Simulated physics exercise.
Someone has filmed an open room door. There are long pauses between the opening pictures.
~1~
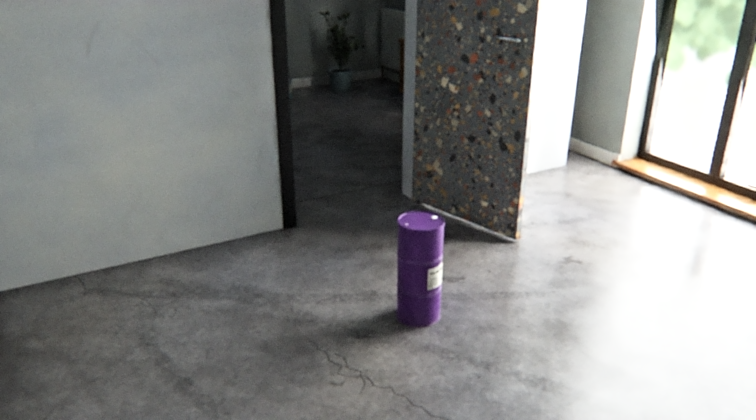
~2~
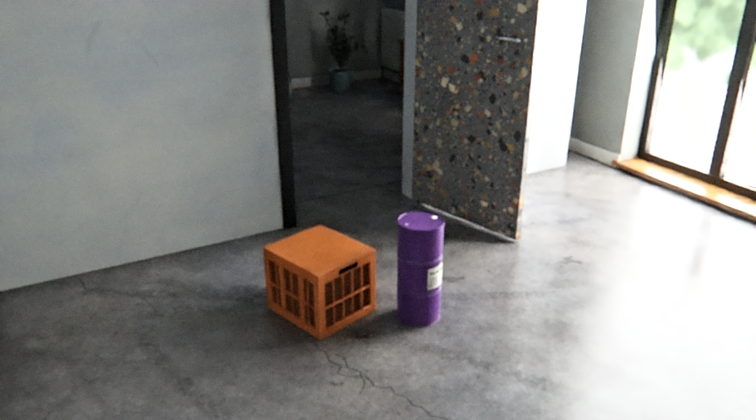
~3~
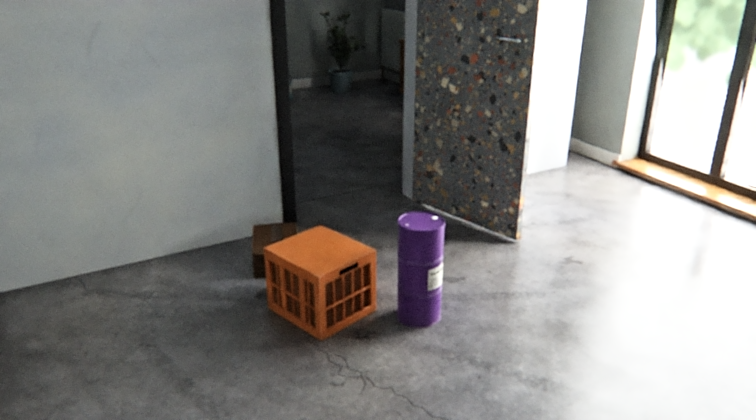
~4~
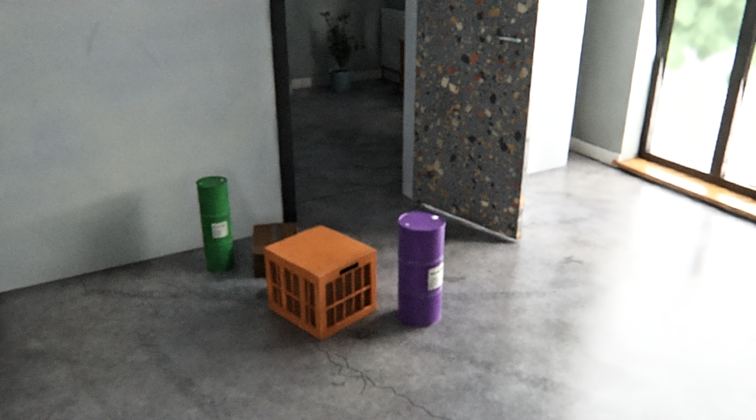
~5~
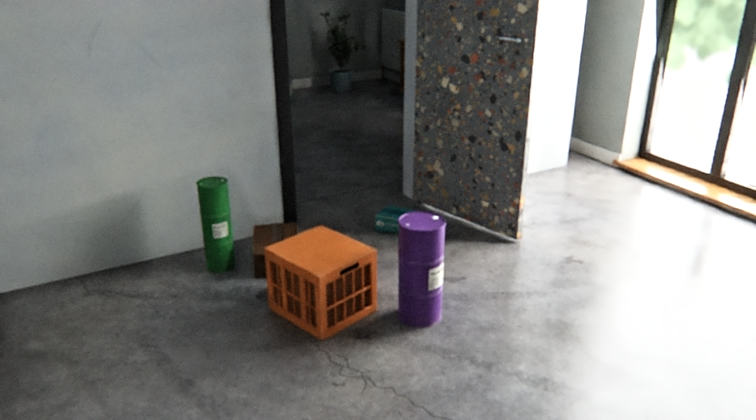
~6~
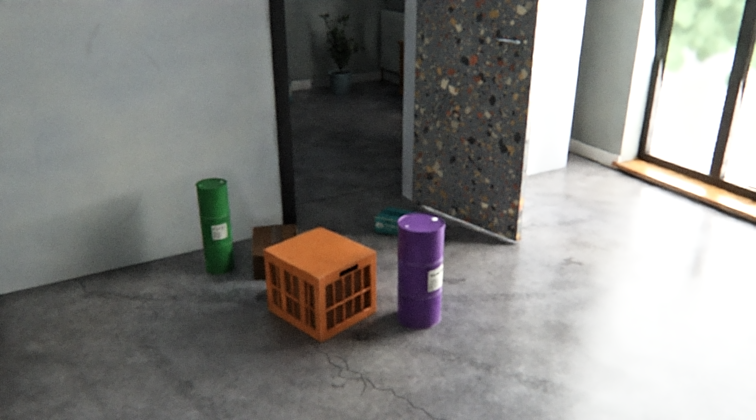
Purple canister standing near a wide-open, still door as an orange crate, brown parcel, green canister and turquoise object appear in turn.
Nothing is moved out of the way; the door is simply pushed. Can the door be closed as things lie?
In the end the door closes.
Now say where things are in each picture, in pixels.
Door wide open and still, in the first picture.
Door wide open and still; orange crate (320, 279), in the second picture.
Door wide open and still; purple canister (420, 270), in the third picture.
Door wide open and still; orange crate (321, 280); brown parcel (276, 249), in the fourth picture.
Door wide open and still; green canister (217, 225); purple canister (421, 270), in the fifth picture.
Door wide open and still; turquoise box (396, 222); orange crate (321, 282), in the sixth picture.
Then, 0.90 s after the last picture, door 61° open.
Then, 1.30 s after the last picture, door 30° open; turquoise box slid about its own width near (359, 219).
Then, 1.60 s after the last picture, door 6° open; turquoise box slid well along near (335, 209).
At rest, door 0° open; moved from the start, turquoise box; the other 4 in place. Seen from the same camera at the end, turquoise box near (327, 203).
